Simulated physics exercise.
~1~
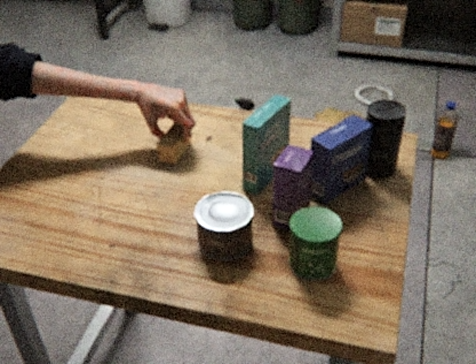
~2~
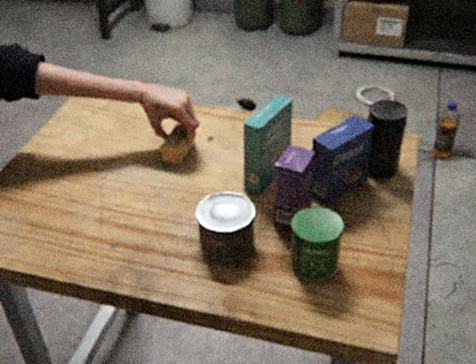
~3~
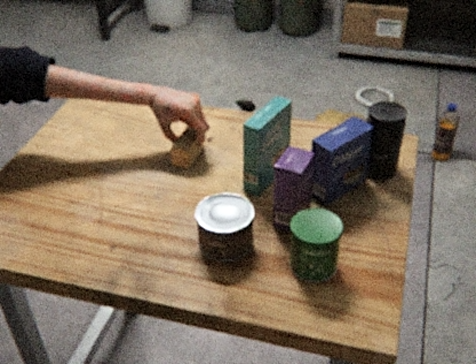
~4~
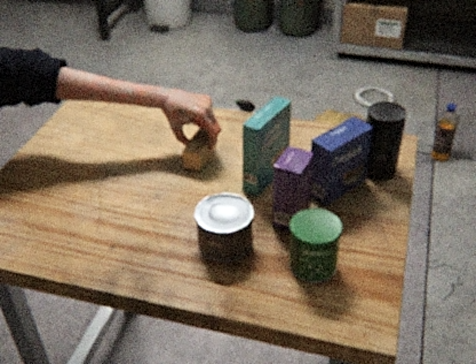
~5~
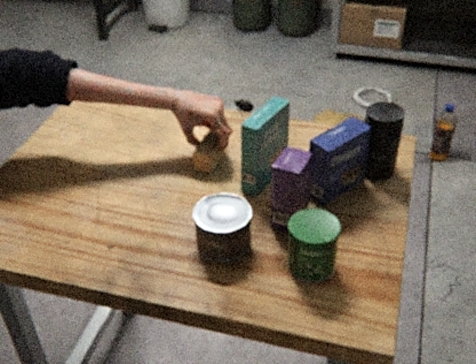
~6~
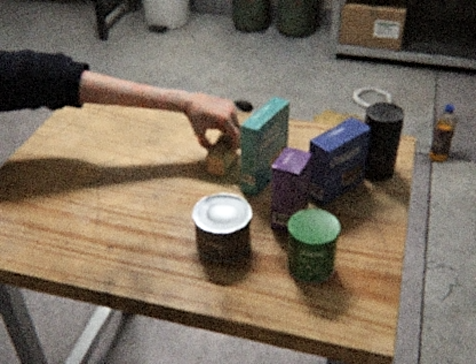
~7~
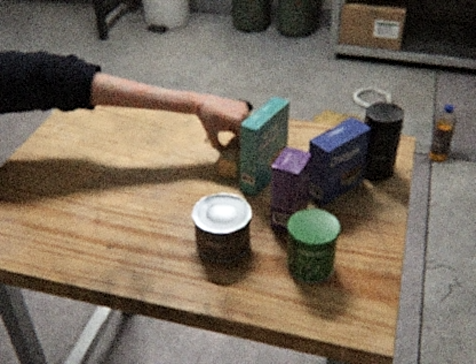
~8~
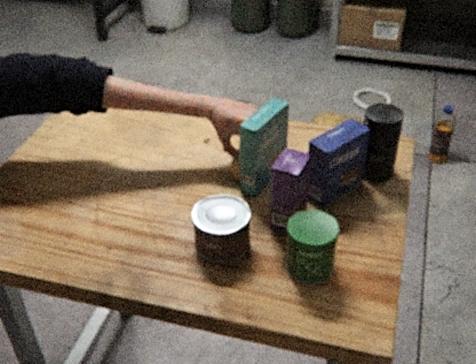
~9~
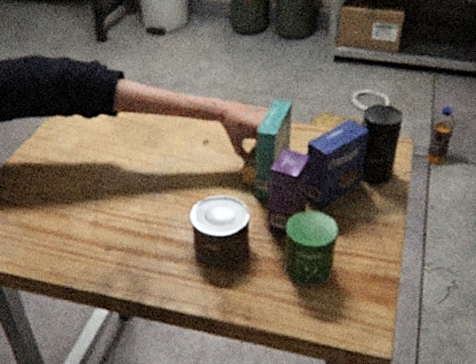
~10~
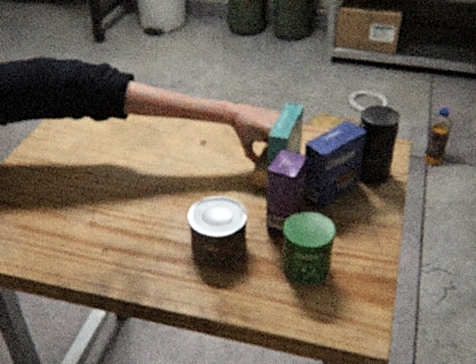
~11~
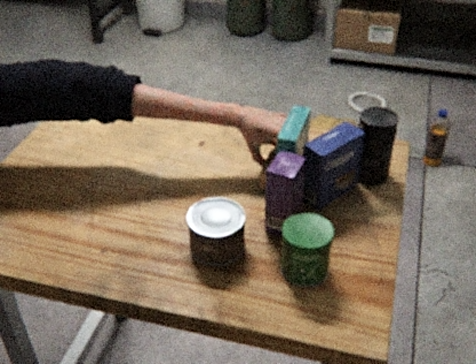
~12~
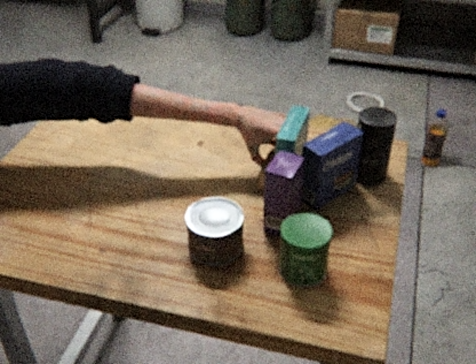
A hand slowly slid a small block right across a wooden table until it met the turquoise packet and pushed it along toward the purple carton and blue packet, then stopped, leaving the packet shifted but still upright and the other things in place.
